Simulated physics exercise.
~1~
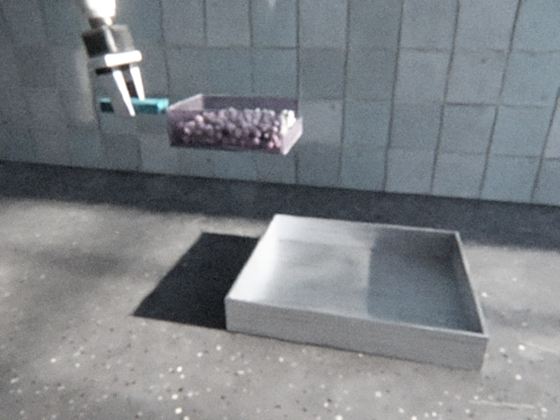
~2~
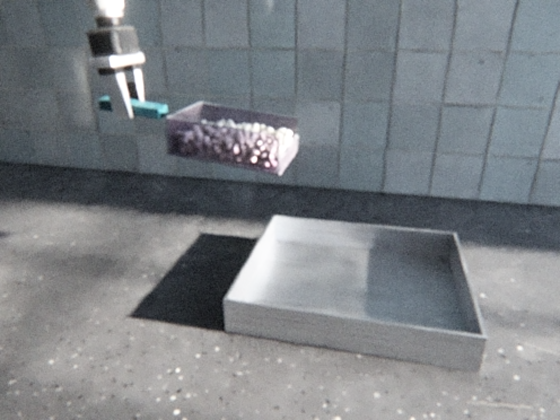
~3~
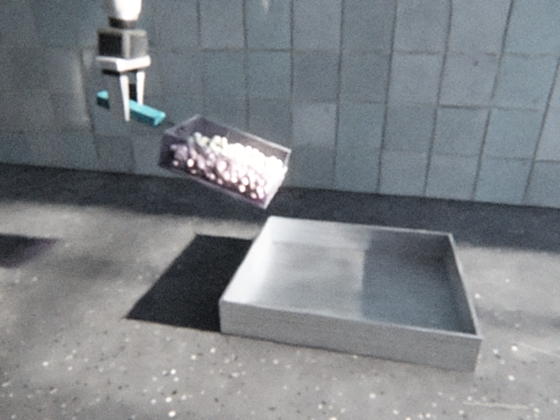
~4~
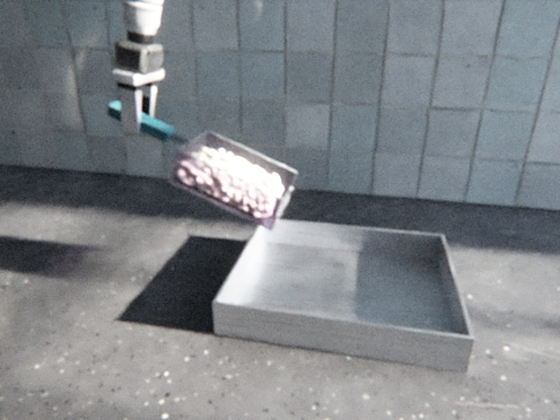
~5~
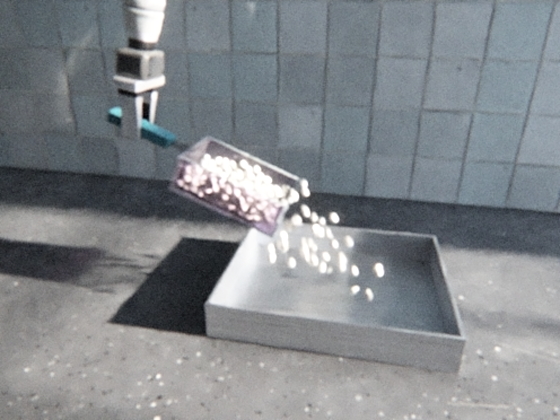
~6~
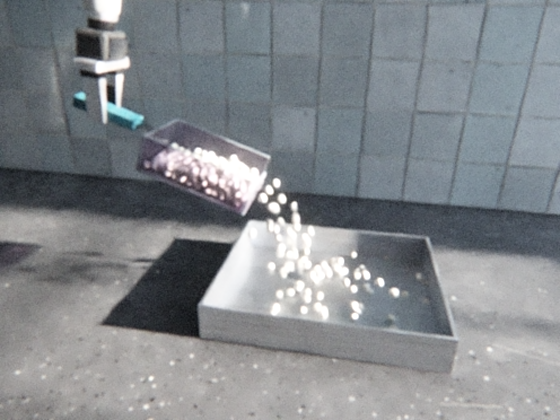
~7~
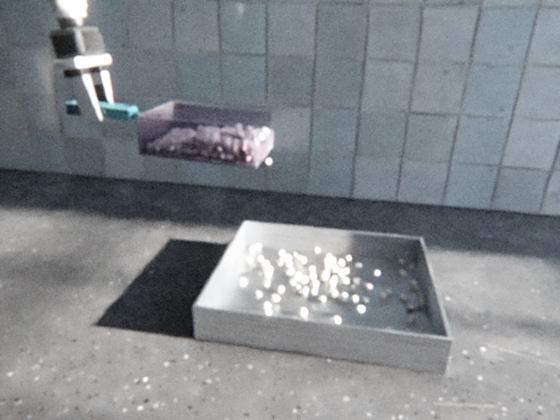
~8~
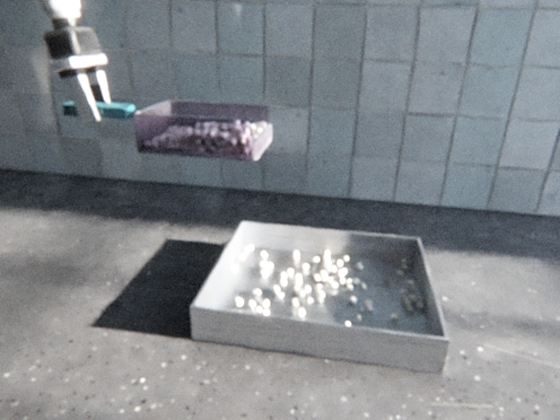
A robot hand tilted a clear box of small pale beads over a shallow grey tray, spilling some of them in, then levelled the box and lifted it slightly, leaving beads scattered across the tray and most still in the box.
